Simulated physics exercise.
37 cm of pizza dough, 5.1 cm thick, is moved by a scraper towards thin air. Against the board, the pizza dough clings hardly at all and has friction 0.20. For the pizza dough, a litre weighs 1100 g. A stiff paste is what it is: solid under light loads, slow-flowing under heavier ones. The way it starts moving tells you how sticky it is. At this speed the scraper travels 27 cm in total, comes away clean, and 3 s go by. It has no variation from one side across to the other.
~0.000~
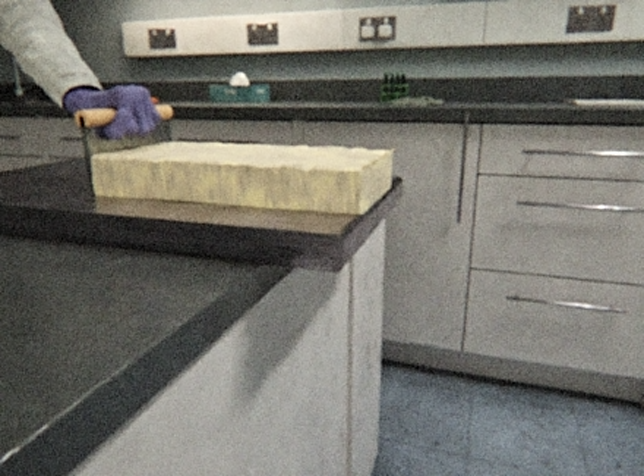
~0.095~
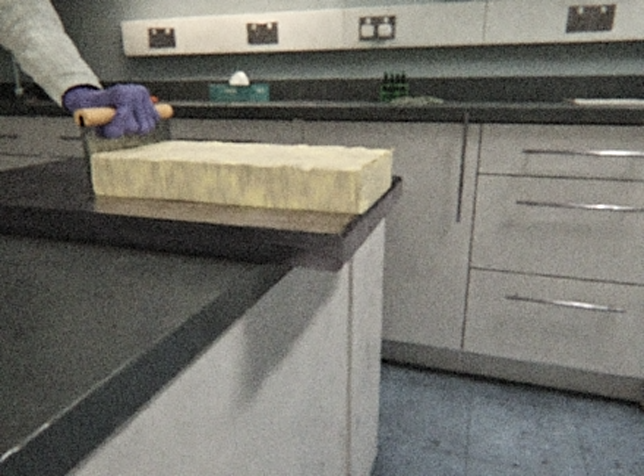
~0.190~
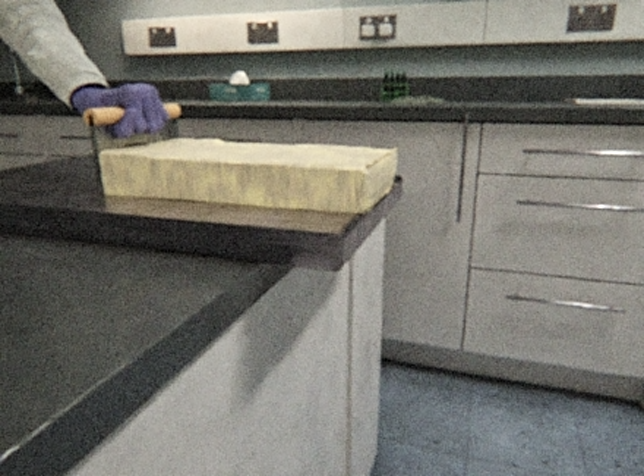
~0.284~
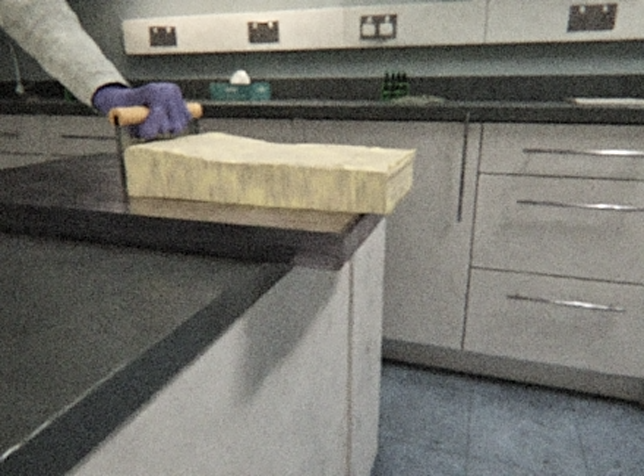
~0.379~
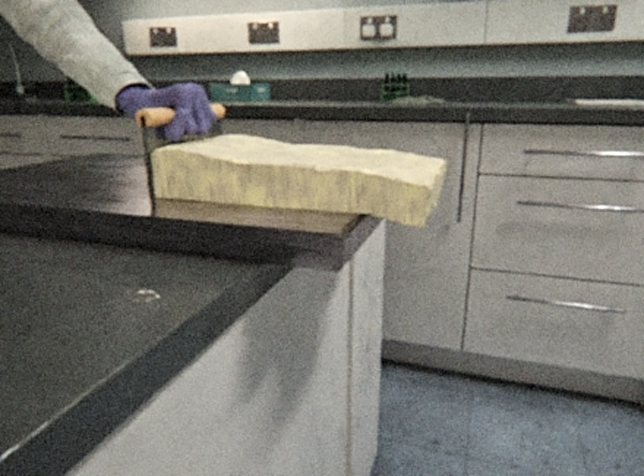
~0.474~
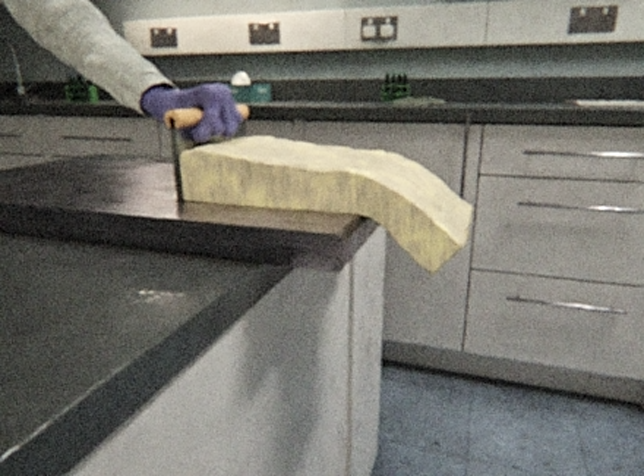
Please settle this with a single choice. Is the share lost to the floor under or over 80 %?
The share lost to the floor comes out over.
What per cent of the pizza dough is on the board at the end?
About 0 % ends on the board.
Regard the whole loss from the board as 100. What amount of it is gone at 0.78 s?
Share so far: Roughly 70 percent.
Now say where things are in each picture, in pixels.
Foot of the scraper at (95, 195), not yet moved; leading edge of the pizza dough at (362, 206), in the first frame.
Foot of the scraper at (95, 194), not yet moved; leading edge of the pizza dough at (361, 205), in the second frame.
Foot of the scraper at (104, 194), moved 1.5 cm; leading edge of the pizza dough at (366, 194), in the third frame.
Foot of the scraper at (128, 196), moved 5.3 cm; leading edge of the pizza dough at (389, 185), 8 % of it past the edge, in one piece, in the fourth frame.
Foot of the scraper at (154, 198), moved 9.4 cm; leading edge of the pizza dough at (429, 193), 19 % of it past the edge, in one piece, in the fifth frame.
Foot of the scraper at (182, 201), moved 13 cm; leading edge of the pizza dough at (460, 251), 30 % of it past the edge, in one piece, in the sixth frame.
After 0.78 s, 34 % lies on the board and 39 % has fallen.
After 1.13 s, none lies on the board and 73 % has fallen.
After 1.49 s, none lies on the board and 100 % has fallen.
After 1.85 s, none lies on the board and 100 % has fallen.
After 3.85 s, at the end, none lies on the board and 100 % has fallen.
